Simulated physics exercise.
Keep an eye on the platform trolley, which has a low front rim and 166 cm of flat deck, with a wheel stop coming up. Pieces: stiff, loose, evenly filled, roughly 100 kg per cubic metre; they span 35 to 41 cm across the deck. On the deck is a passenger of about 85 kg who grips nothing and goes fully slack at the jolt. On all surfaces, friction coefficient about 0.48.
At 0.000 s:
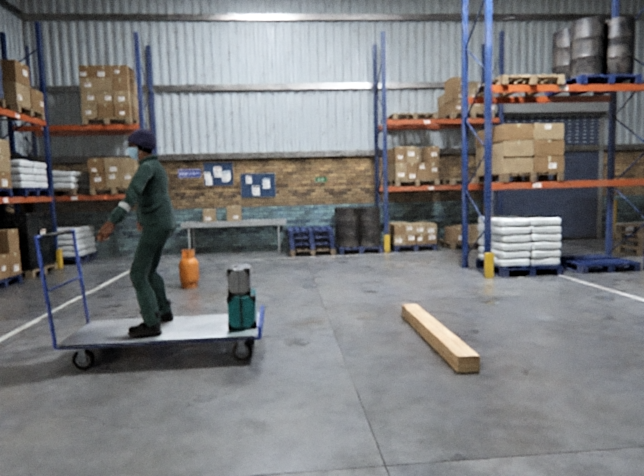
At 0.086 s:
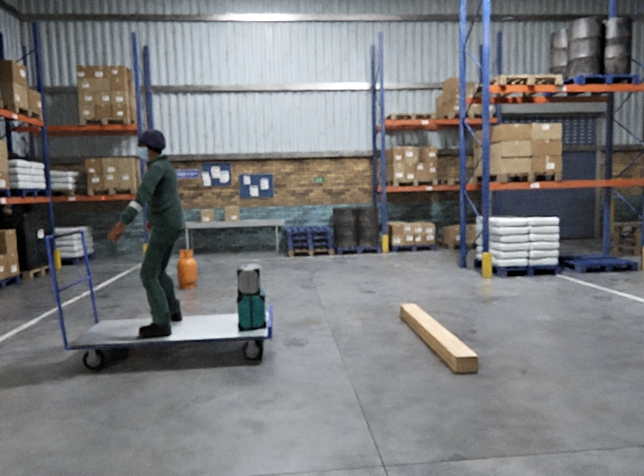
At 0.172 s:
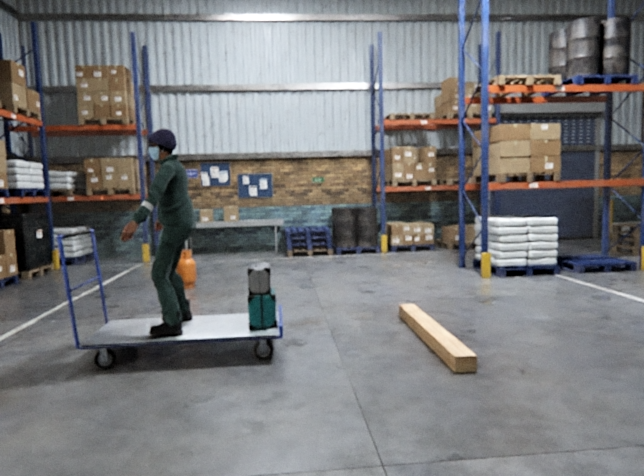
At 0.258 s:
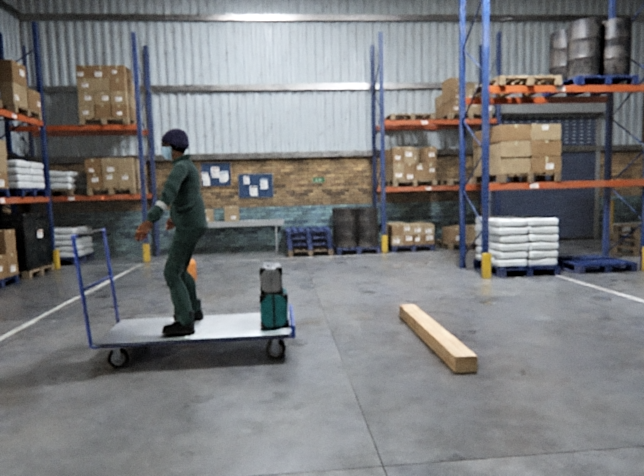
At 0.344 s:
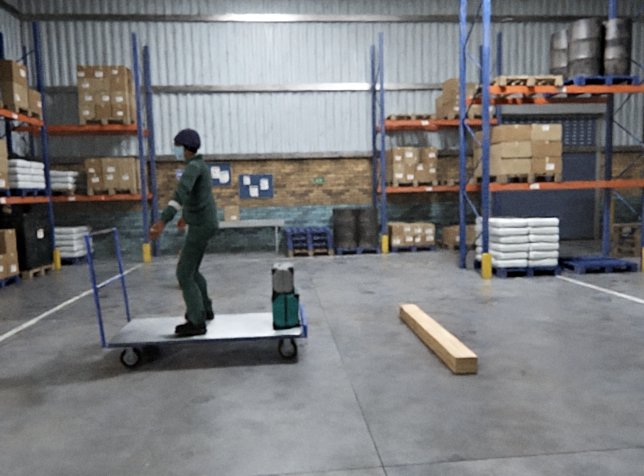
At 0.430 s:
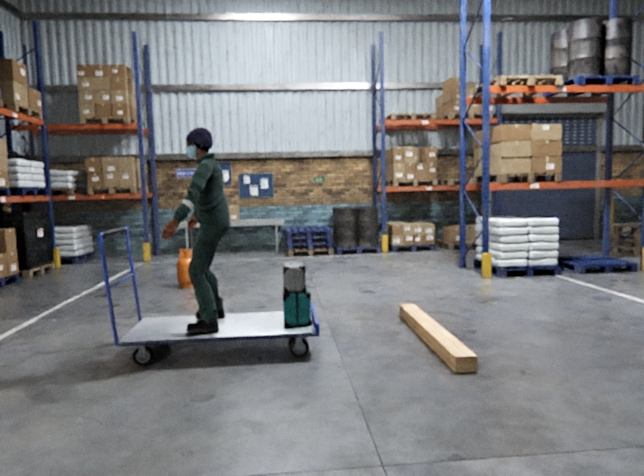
A flat platform trolley rolls slowly to the right across a warehouse floor, carrying a standing person in green overalls and a dark cap, with a grey and green load near its front edge. The rider stays upright, arms held slightly out, as the trolley moves nearer a wooden beam lying on the floor.
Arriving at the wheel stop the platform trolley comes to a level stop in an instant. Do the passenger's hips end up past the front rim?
No: It is still carried.
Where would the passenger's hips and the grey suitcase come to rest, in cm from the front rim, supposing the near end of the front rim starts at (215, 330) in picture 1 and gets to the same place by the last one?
Rest points: Hips at 30 cm past, grey at 60 cm past.
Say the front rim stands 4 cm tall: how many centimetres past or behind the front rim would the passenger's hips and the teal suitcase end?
So the hips end 40 cm short of the rim, and the teal one ends 20 cm short of it.
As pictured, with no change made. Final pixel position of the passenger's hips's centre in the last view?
End point: About (390, 303) px.
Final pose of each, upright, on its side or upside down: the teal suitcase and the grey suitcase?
At rest: Teal upright, grey upside down.
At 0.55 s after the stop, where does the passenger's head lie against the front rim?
60 cm behind the rim.
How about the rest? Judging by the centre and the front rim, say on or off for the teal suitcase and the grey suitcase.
End result - teal: Stays; grey: Goes over.
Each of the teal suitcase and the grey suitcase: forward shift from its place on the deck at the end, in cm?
The teal one ends 0 cm forward and the grey one 50 cm forward.
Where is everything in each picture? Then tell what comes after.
In the first frame, hips (158, 225), grey suitcase (240, 279), rim corner (260, 335); 0 cm covered, 163 to go.
In the second frame, hips (168, 225), grey suitcase (250, 279), rim corner (270, 335); 10 cm covered, 153 to go.
In the third frame, hips (178, 224), grey suitcase (260, 279), rim corner (281, 334); 21 cm covered, 143 to go.
In the fourth frame, hips (190, 224), grey suitcase (272, 278), rim corner (294, 334); 31 cm covered, 132 to go.
In the fifth frame, hips (202, 224), grey suitcase (283, 278), rim corner (306, 333); 41 cm covered, 122 to go.
In the sixth frame, hips (214, 223), grey suitcase (294, 277), rim corner (318, 332); 52 cm covered, 112 to go. Speed about 1.2 m/s.
Impact comes at 1.36 s.
After 1.91 s the passenger's hips are 45 cm behind the rim, near (385, 304) in the last picture's view.
After 2.36 s the passenger's hips are 43 cm behind the rim, near (387, 303) in the last picture's view.
When all is still (3.2 s), past the rim, grey suitcase; behind it, teal suitcase and the passenger's hips.
